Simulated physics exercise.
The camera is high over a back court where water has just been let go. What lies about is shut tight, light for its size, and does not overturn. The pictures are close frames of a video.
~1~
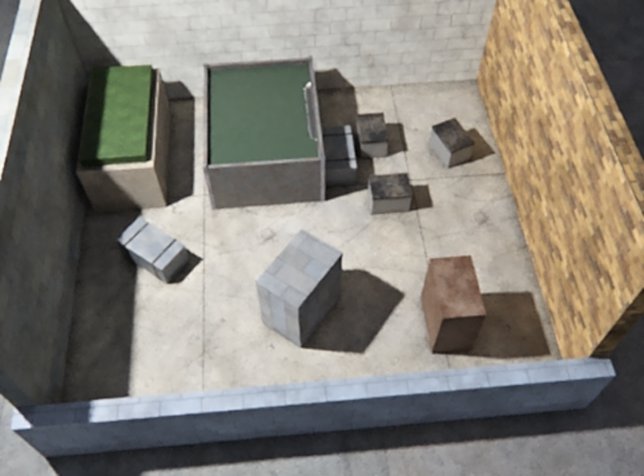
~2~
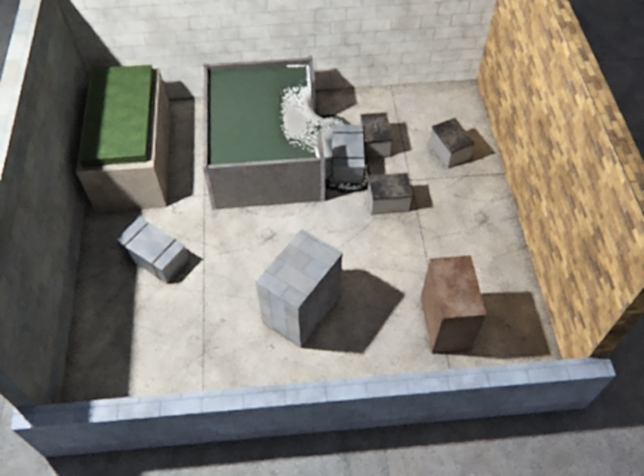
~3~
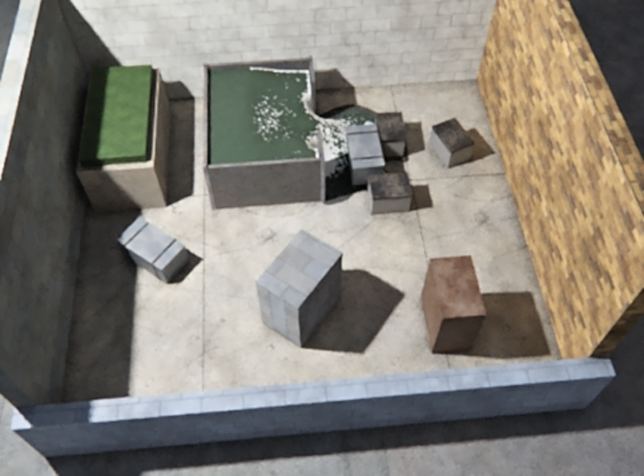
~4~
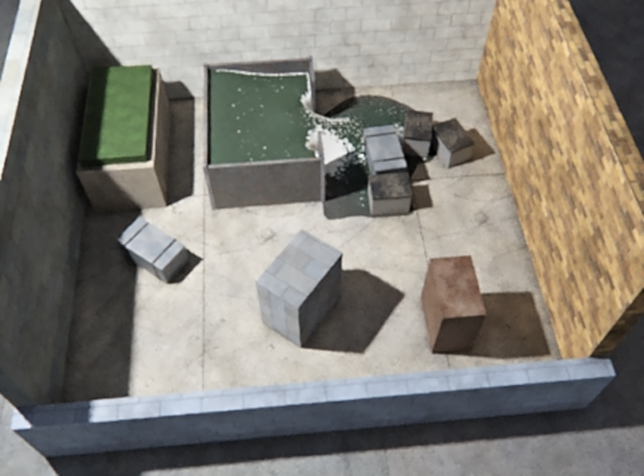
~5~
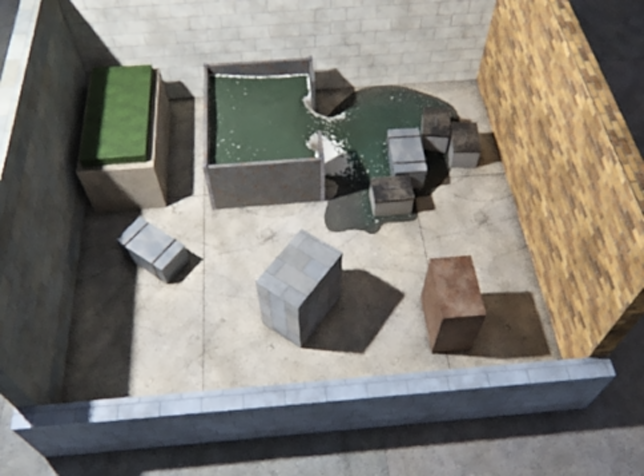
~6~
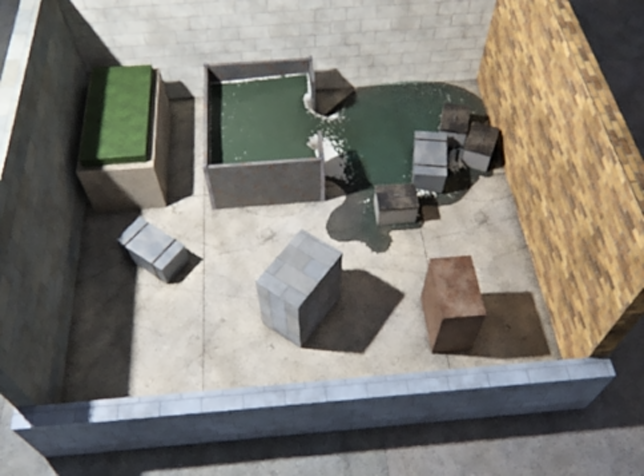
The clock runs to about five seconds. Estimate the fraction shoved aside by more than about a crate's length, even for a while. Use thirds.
That comes to two thirds or above.
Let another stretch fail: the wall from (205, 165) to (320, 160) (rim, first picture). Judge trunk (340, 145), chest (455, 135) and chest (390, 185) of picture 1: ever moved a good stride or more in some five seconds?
In turn: Short of that, less than that, never so far.
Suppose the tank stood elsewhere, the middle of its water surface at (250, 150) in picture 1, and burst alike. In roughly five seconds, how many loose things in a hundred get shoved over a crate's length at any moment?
Near 80 in a hundred.
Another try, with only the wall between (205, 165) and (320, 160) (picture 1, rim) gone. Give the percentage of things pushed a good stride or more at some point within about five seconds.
Close to 20 %.
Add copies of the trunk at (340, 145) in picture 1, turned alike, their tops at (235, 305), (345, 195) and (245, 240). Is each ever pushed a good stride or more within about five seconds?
In that order: Short of that, short of that, never so far.
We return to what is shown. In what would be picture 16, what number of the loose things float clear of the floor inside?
2 of them.
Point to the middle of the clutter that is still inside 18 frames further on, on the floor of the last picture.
Roughly at (411, 277).
A moment on, 4 of 5 are well off their spots; 3 afloat.
Next, 4 of 5 are well off their spots; 2 afloat.
Later, 4 of 5 are well off their spots; 3 afloat.
In the end, 4 of 5 are well off their spots, and 4 have been at some point; 3 afloat.
